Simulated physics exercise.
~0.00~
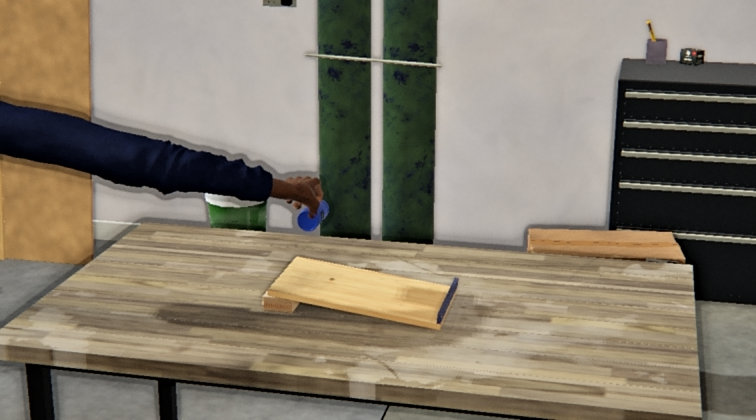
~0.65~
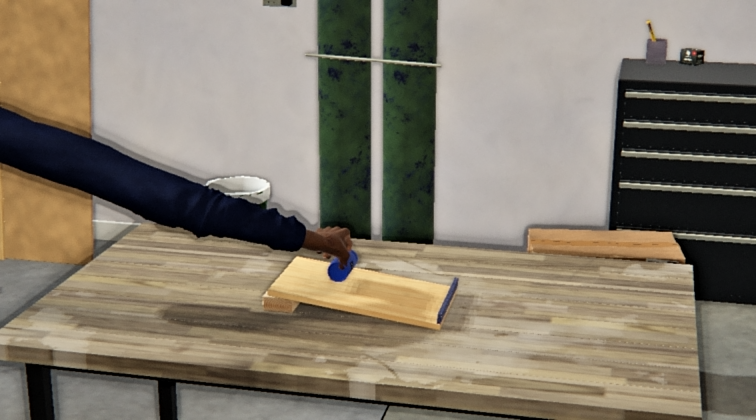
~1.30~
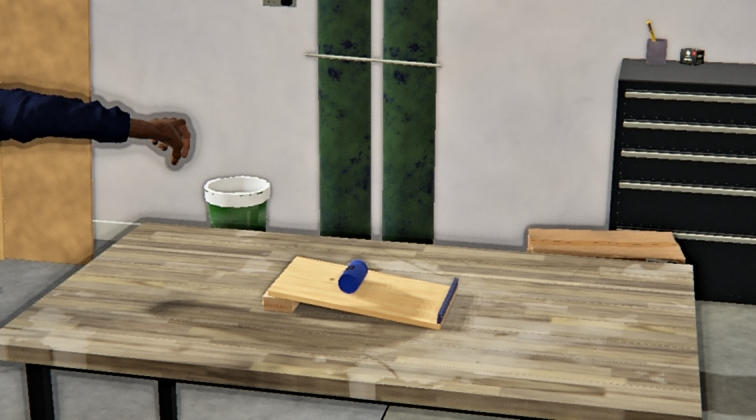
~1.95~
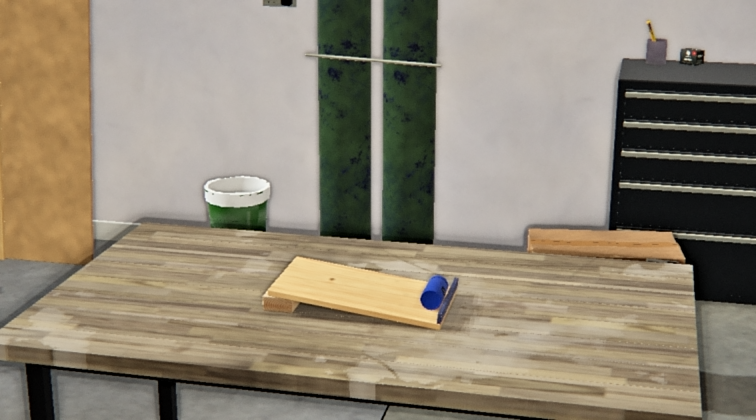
Blue cylinder placed on its side on a sloping wooden board by a hand, then moving down to the lower right end.
